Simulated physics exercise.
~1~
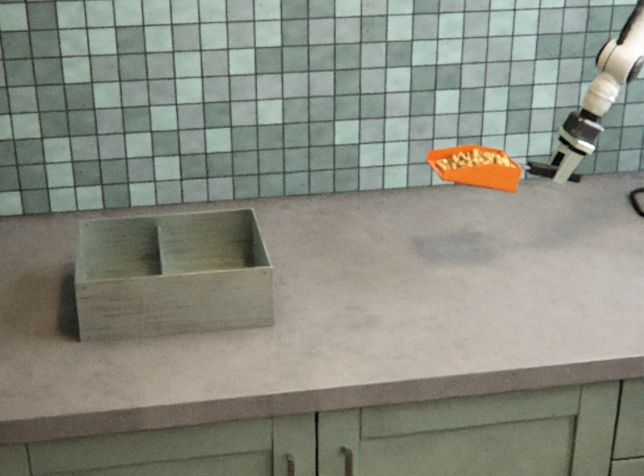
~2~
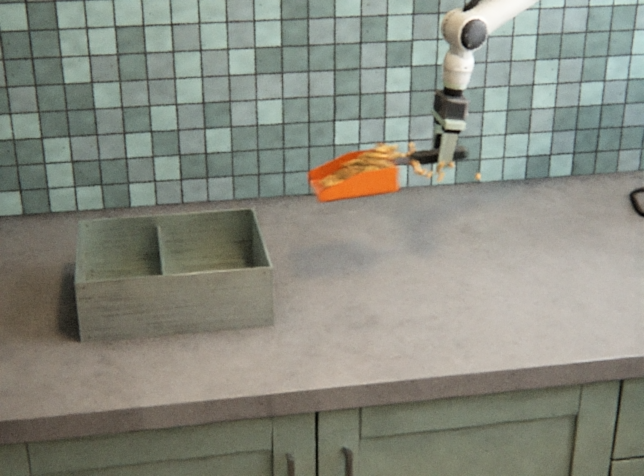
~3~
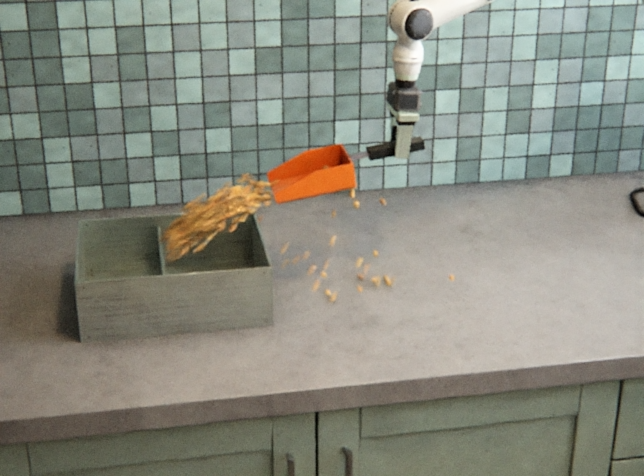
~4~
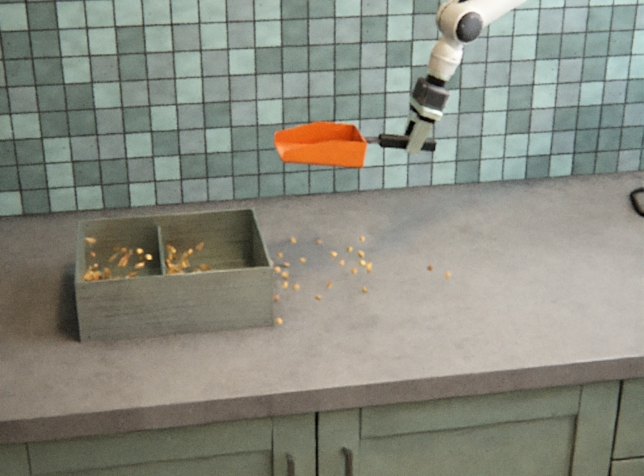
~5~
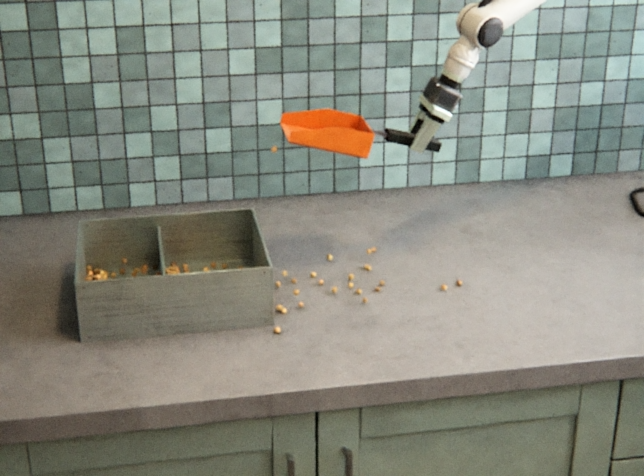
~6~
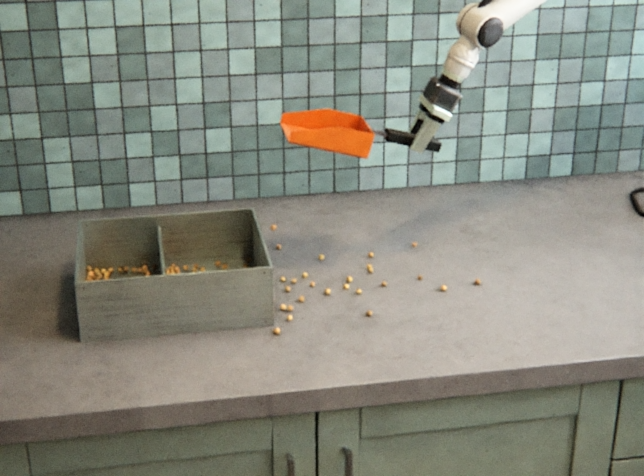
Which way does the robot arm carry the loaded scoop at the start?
The arm carries the scoop to the left, toward the divided box.
On a grey countertop in front of a green tiled wall, an open box with two compartments sits at the left while a robot arm holds an orange scoop full of small tan pieces at the right. The arm carries the scoop left toward the box, and the load begins to slide. The pieces pour out over the scoop's left end in a stream toward the box, while some scatter on the counter. The scoop then rises and tips back, nearly empty. At the end it hangs still, with pieces lying in both compartments and others strewn across the counter.
